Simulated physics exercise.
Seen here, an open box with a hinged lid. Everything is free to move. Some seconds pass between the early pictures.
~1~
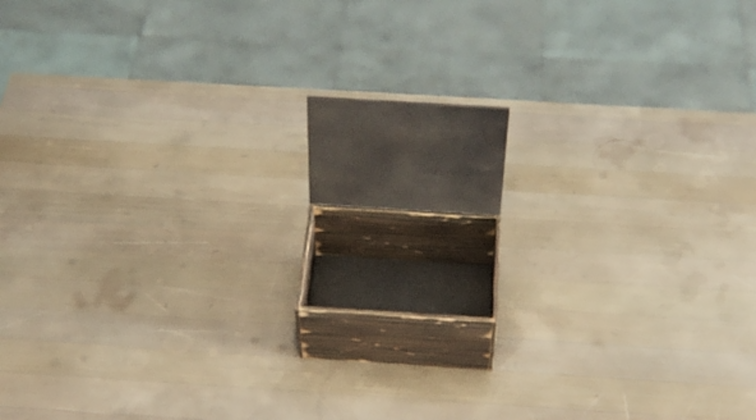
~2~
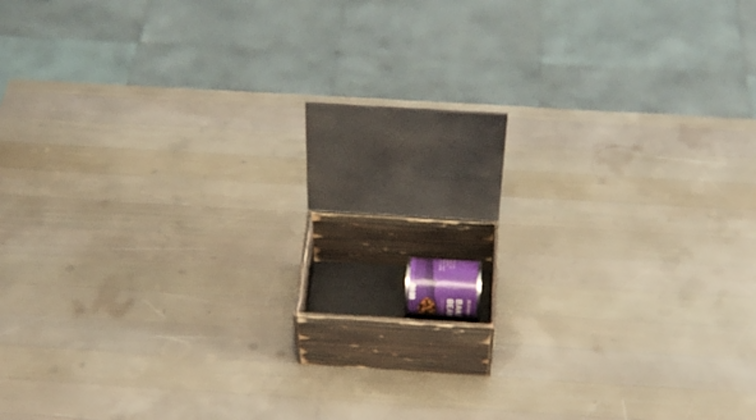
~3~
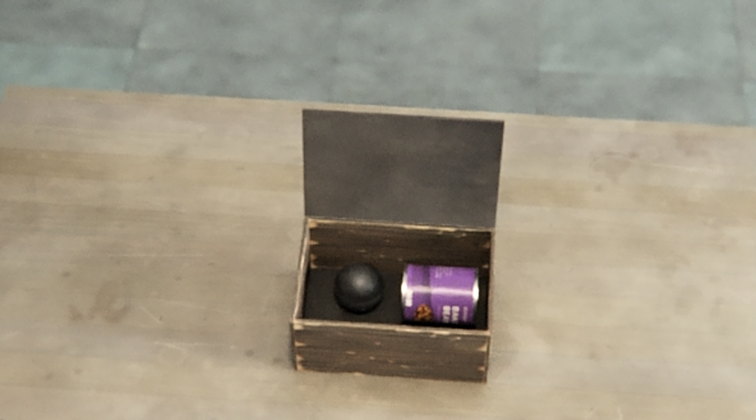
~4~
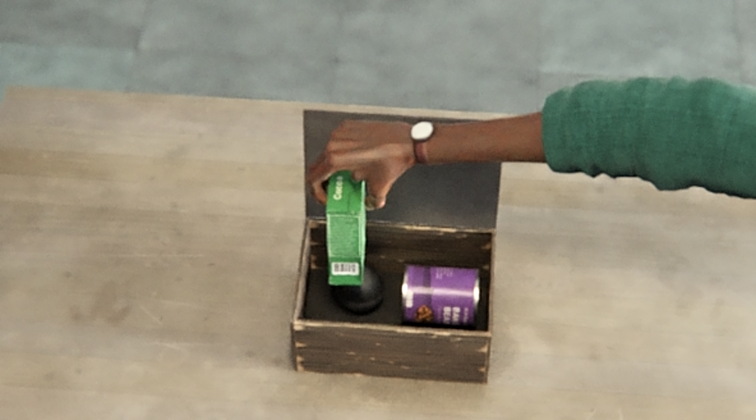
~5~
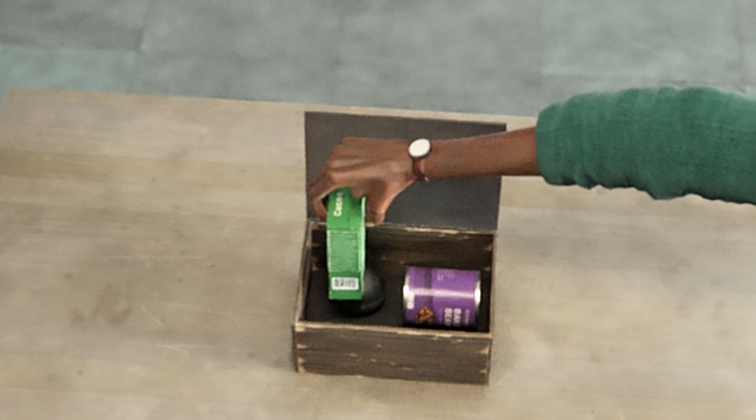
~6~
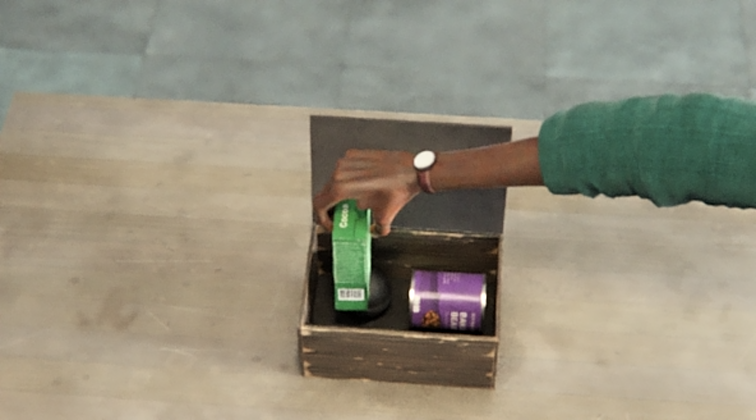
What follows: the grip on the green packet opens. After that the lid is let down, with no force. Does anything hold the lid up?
Here the lid is held up.
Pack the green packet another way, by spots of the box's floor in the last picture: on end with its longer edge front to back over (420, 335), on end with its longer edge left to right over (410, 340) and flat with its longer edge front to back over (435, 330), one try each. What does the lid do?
First, it is held up; second, it stays ajar; third, it will not close.
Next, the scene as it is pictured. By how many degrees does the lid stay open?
About 30°.
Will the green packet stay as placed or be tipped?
The green packet ends up tilted.
Then, 0.40 s on from there, green packet turned 44° from how it was put near (337, 294); black ball shifted a little.
Then, 1.30 s on from there, lid 78° above the rim; green packet turned 44° from how it was put near (335, 295); black ball shifted a little.
Then, 1.70 s on from there, lid 49° above the rim; green packet turned 44° from how it was put near (335, 295); black ball shifted a little.
In the end, lid 32° above the rim; toppled in the box, green packet; the other 2 unmoved. At the end, from the last picture's camera, green packet near (335, 295).
